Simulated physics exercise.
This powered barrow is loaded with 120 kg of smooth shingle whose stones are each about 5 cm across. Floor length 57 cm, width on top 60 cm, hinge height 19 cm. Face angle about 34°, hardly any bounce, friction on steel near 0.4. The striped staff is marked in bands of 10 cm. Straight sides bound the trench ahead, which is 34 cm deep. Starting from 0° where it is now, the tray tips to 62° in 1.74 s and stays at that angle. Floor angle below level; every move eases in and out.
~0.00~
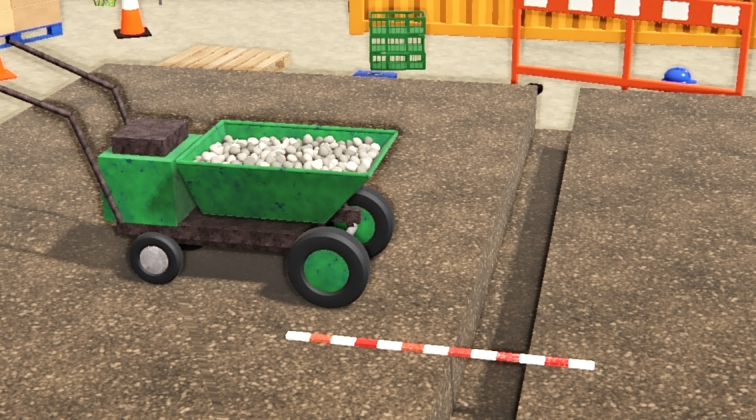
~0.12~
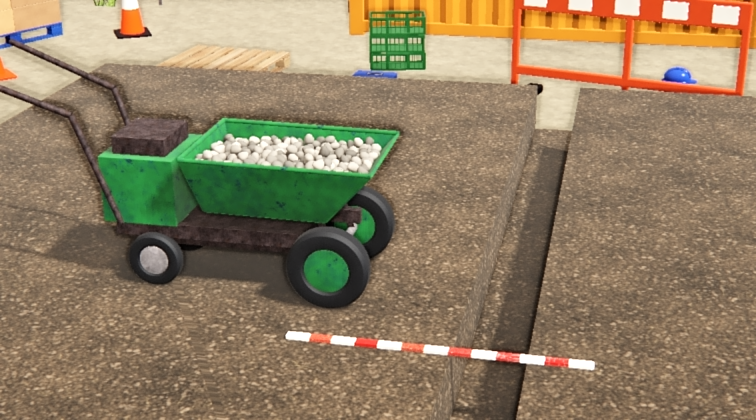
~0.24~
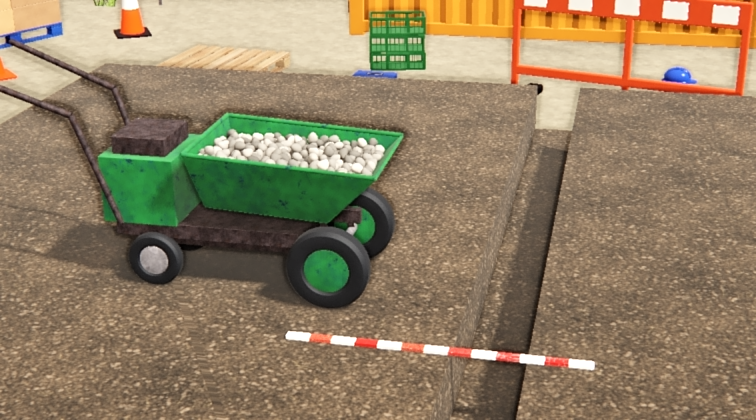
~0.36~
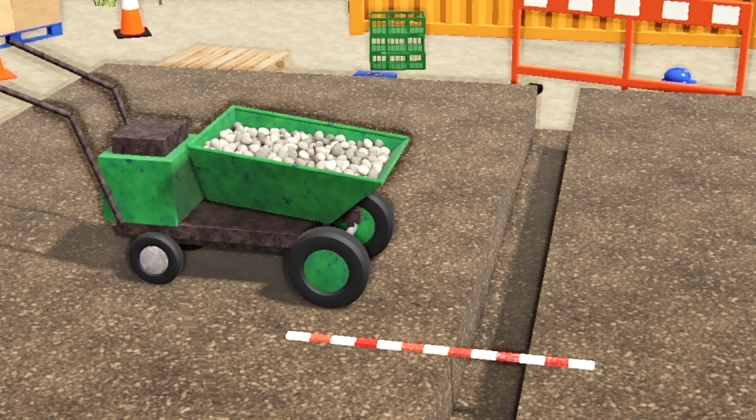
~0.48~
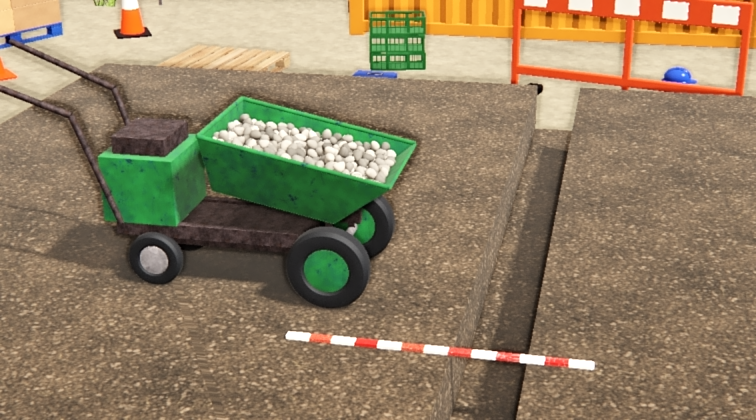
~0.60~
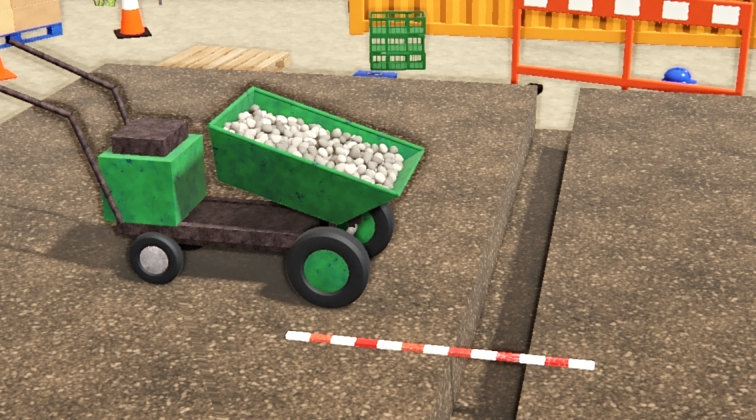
A green powered barrow with black wheels and dark handles stands at the left of a brown, gritty building-site surface, seen from above and to one side. Pale rounded stones fill its tray, with a narrow trench and red-and-white pole to the right, and a cone, green crate and orange barriers behind. The tray's rear slowly rises, tilting it forward to the right, while the barrow and camera stay still.
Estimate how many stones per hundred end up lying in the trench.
99 %.
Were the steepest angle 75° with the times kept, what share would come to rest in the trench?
Then roughly 100 percent.
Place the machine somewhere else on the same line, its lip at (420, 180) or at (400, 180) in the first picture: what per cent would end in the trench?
I'd expect close to 70 per cent at the first and 90 per cent at the second.
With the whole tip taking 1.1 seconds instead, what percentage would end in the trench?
It would come to roughly 95 per cent.
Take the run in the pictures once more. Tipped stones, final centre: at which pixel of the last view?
Somewhere near pixel (502, 342).
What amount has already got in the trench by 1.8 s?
Roughly 45 percent of the load.
After 1.3 s the floor is at 52°; 98 % in the tray, 2 % short of the trench; the foremost stones are at (459, 238).
After 1.8 s the floor is at 62°; 48 % in the tray, 4 % short of the trench, 47 % in the trench; the foremost stones are at (530, 365).
After 2.2 s the floor is at 62°; 25 % in the tray, 4 % short of the trench, 72 % in the trench; the foremost stones are at (533, 334).
After 4.1 s the floor is at 62°; 0 % in the tray, 1 % short of the trench, 99 % in the trench; the foremost stones are at (531, 351).
